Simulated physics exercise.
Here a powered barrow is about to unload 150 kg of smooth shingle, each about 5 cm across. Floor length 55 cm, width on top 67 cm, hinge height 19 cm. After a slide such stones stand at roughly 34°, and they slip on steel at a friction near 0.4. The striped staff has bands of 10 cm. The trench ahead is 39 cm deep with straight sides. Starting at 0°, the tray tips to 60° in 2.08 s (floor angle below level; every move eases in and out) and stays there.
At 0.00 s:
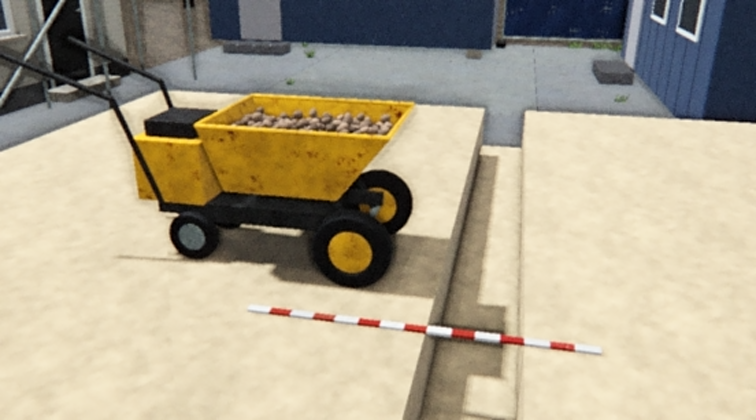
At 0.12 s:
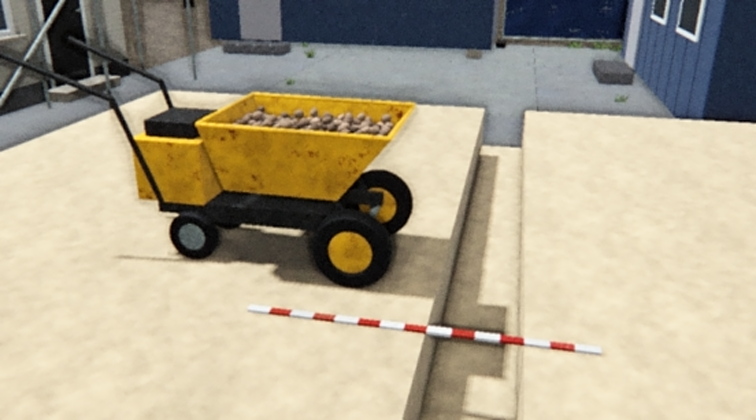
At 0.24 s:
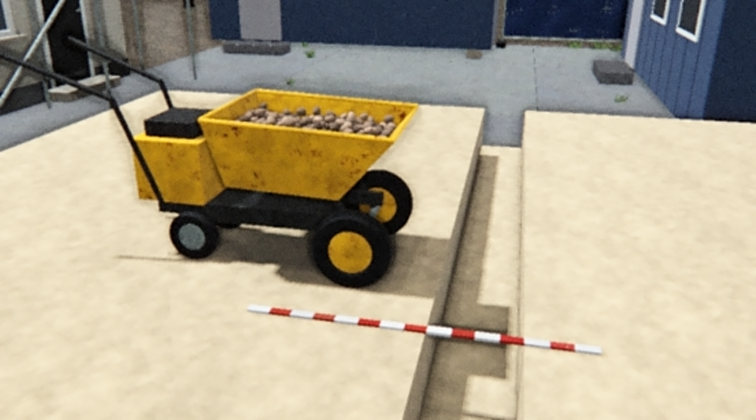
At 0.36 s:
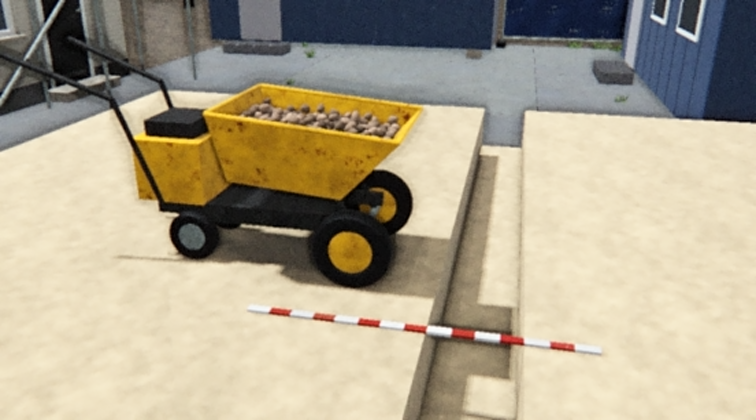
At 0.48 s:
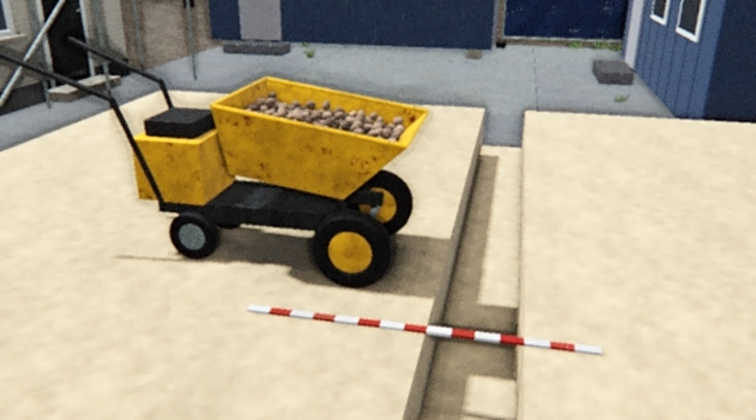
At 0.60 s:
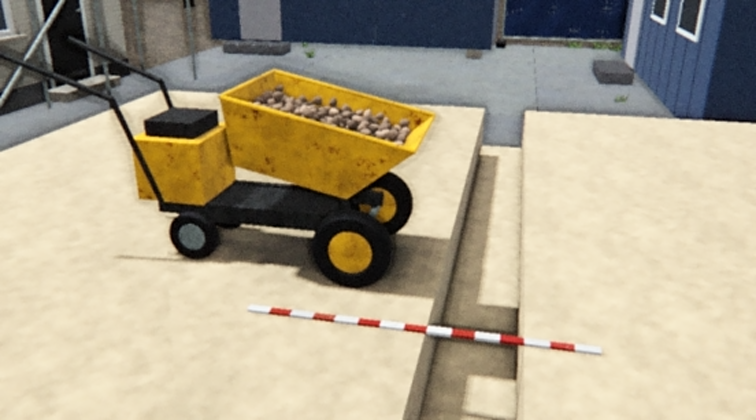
A yellow powered barrow loaded with small stones stood beside a narrow trench with a red-and-white striped staff lying across it, and its tray slowly tilted a little toward the right, its back end rising.
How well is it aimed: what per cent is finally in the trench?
Some 66 per cent of it.
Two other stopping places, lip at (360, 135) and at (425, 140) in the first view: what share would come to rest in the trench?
Near 85 per cent from the first place, 40 from the second.
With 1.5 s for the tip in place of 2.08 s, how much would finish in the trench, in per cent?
Then about 60 per cent.
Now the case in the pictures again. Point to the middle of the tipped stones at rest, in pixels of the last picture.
Near (499, 323).
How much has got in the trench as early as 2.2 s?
About 20 per cent by then.
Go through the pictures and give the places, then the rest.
The tray is at 0°, its lip at (389, 139); the top of the load is at (315, 123), in the first picture.
The tray is at 1°, its lip at (391, 140); the top of the load is at (297, 120); the stones move at 0.1 m/s on average, in the second picture.
Lip at (394, 141), floor tilted 2°, highest stones at (285, 117); the stones move at 0.2 m/s on average, in the third picture.
Lip at (400, 144), floor tilted 5°, highest stones at (265, 111); the stones move at 0.2 m/s on average, in the fourth picture.
Lip at (407, 147), floor tilted 8°, highest stones at (270, 105); the stones move at 0.3 m/s on average, in the fifth picture.
The tray is at 12°, its lip at (415, 152); the top of the load is at (274, 97); the stones move at 0.3 m/s on average, in the sixth picture.
After 1.6 s the floor is at 51°; 100 % in the tray; the foremost stones are at (468, 192).
After 2.2 s the floor is at 60°; 70 % in the tray, 21 % in the trench, 9 % past the trench; the foremost stones are at (570, 276).
After 2.5 s the floor is at 60°; 46 % in the tray, 33 % in the trench, 21 % past the trench; the foremost stones are at (659, 297).
After 4.5 s the floor is at 60°; 11 % in the tray, 66 % in the trench, 23 % past the trench; the foremost stones are at (719, 296).
